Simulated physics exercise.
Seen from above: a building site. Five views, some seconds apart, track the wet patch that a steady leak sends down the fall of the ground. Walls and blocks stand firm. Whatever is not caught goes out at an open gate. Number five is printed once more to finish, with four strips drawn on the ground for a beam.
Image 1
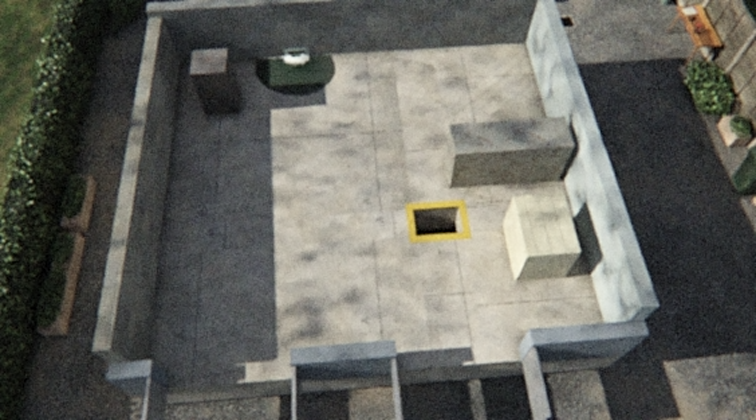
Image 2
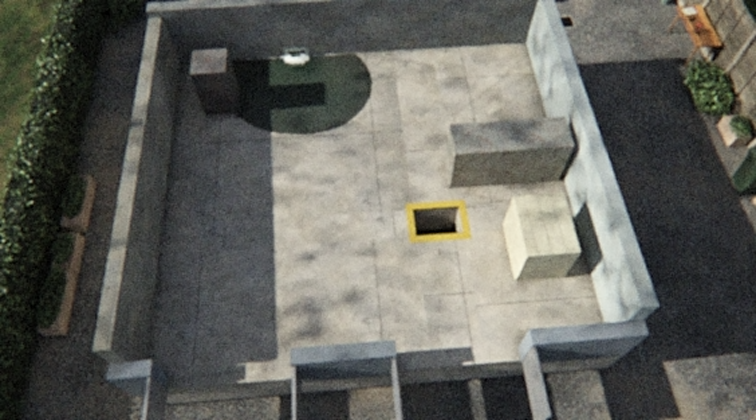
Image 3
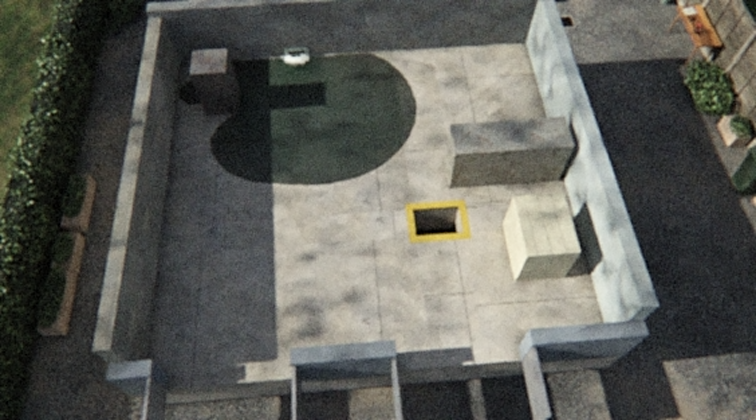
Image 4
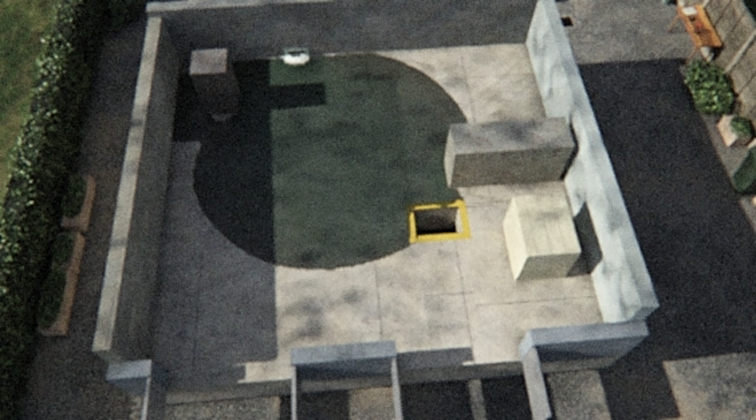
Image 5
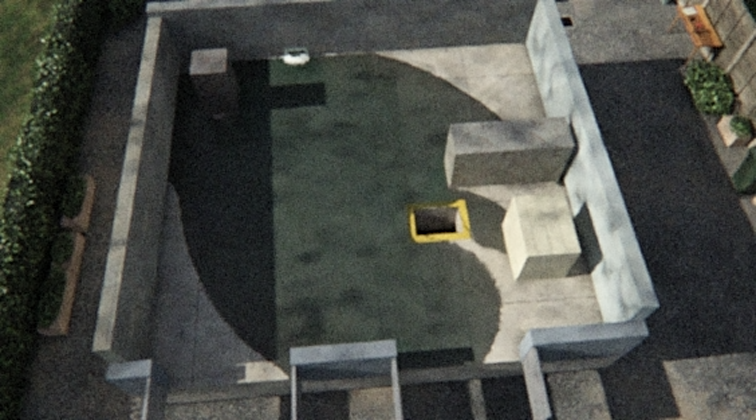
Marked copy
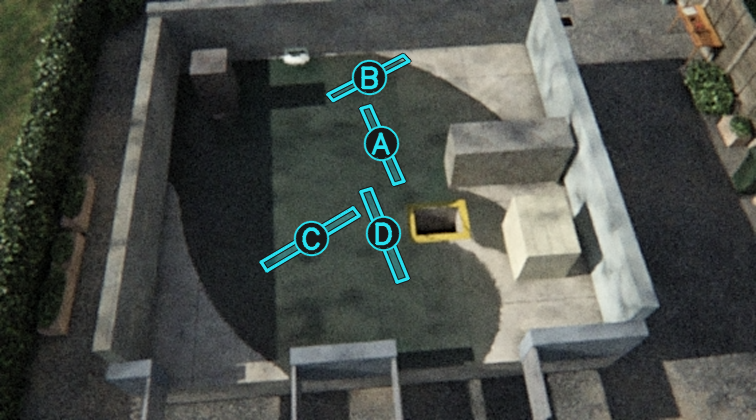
A walled concrete yard on a building site is seen from high above, with a hedge along the left and gaps in the near wall. A dark block stands at the upper left near a small white outfall, while a grey slab, a cream block and a yellow-rimmed gully sit towards the right. Dark green water spreads from the outfall across the floor, reaches the gully and surrounds most of it, the camera staying still.
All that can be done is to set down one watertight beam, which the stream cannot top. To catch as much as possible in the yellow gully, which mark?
The best spot is C.
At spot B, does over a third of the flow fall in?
No.
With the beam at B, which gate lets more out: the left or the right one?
The right gate.
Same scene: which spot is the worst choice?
That is spot B.
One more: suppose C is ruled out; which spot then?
That is spot D.
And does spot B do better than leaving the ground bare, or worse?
It is worse.
On the marked copy, A from (365, 107) to (398, 182); B from (330, 97) to (406, 58); C from (264, 266) to (356, 211); D from (366, 190) to (402, 280).
With A, about 19 % of the stream runs into the yellow gully, about 79 % out by the gates.
With B, about 14 % of the stream runs into the yellow gully, about 83 % out by the gates.
With C, about 43 % of the stream runs into the yellow gully, about 55 % out by the gates.
With D, about 28 % of the stream runs into the yellow gully, about 69 % out by the gates.
